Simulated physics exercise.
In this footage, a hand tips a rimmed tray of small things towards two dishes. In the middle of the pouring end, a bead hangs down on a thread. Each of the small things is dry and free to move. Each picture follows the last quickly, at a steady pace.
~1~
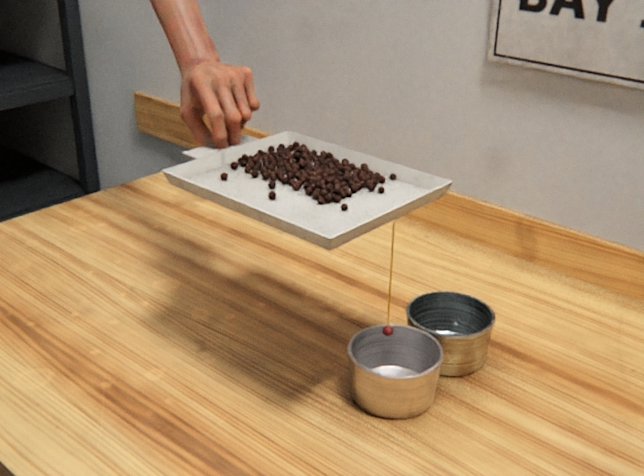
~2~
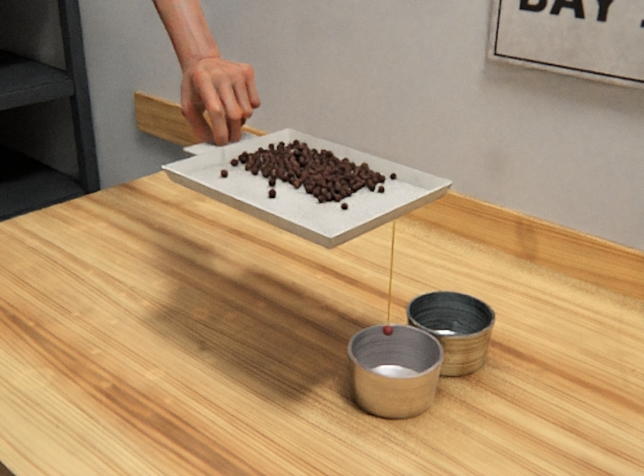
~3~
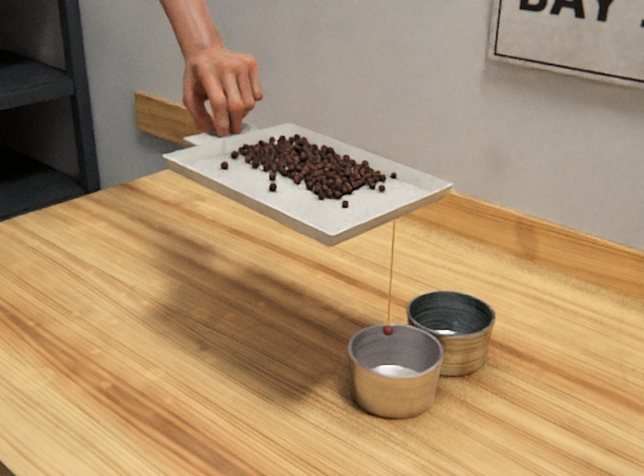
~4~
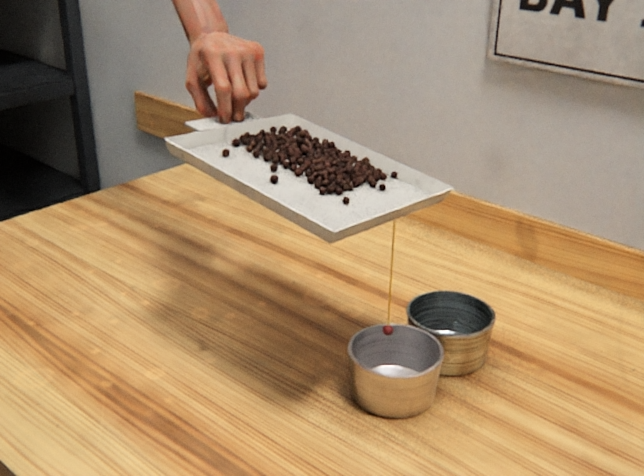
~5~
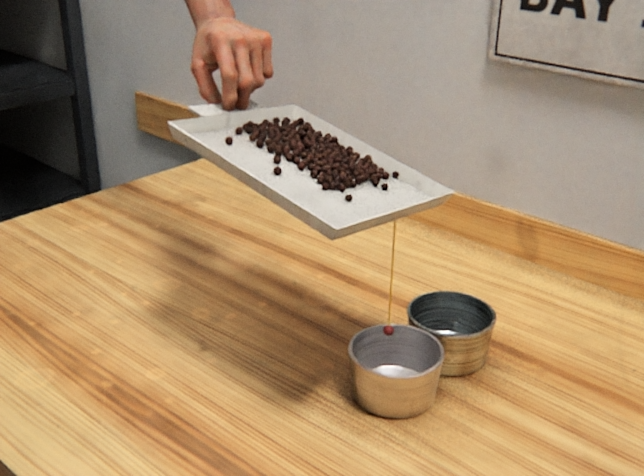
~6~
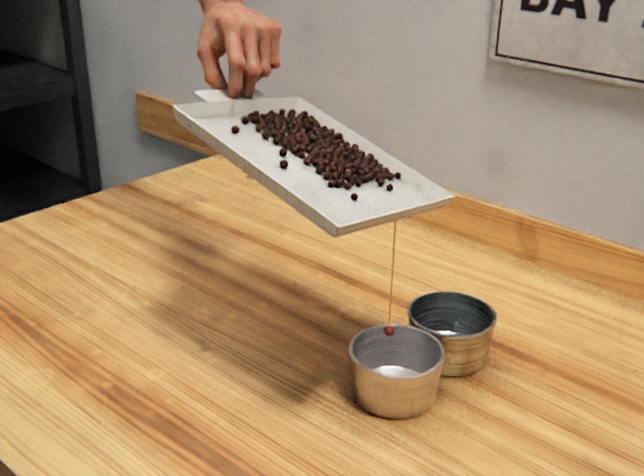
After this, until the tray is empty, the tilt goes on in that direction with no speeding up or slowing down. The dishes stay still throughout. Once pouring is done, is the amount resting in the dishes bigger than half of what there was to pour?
Yes, looks like most of the load ends up caught, you see.
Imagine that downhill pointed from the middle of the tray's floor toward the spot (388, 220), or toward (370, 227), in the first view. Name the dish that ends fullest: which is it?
Note: Place 1, the dish at the left; place 2, the dish at the left.
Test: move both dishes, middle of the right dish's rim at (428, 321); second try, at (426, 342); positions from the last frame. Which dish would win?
In the first try it's the one on the right, and in the second it's the one on the right.
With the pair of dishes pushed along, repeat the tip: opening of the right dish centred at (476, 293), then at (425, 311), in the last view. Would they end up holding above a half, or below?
The bulk of it and then the bulk of it.
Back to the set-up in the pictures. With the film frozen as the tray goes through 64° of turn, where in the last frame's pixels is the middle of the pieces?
Its middle sits at about pixel (424, 205).
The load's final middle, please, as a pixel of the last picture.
About (448, 344).
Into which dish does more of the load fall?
It's the one placed right that wins here.
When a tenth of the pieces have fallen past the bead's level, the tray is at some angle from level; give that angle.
65 degrees.
Shortly afterwards, tray tipped steeply; the bulk on the tray; a little in the right dish; a little in the air.
Next, tray tipped past a quarter turn; only a few on the tray; only a few in the left dish; all but a few in the right dish; only a few outside both; only a few in the air.
Some moments later, tray tipped past a quarter turn; only a few in the left dish; all but a few in the right dish; only a few outside both.
In the end, tray tipped past a quarter turn; only a few in the left dish; all but a few in the right dish; only a few outside both.
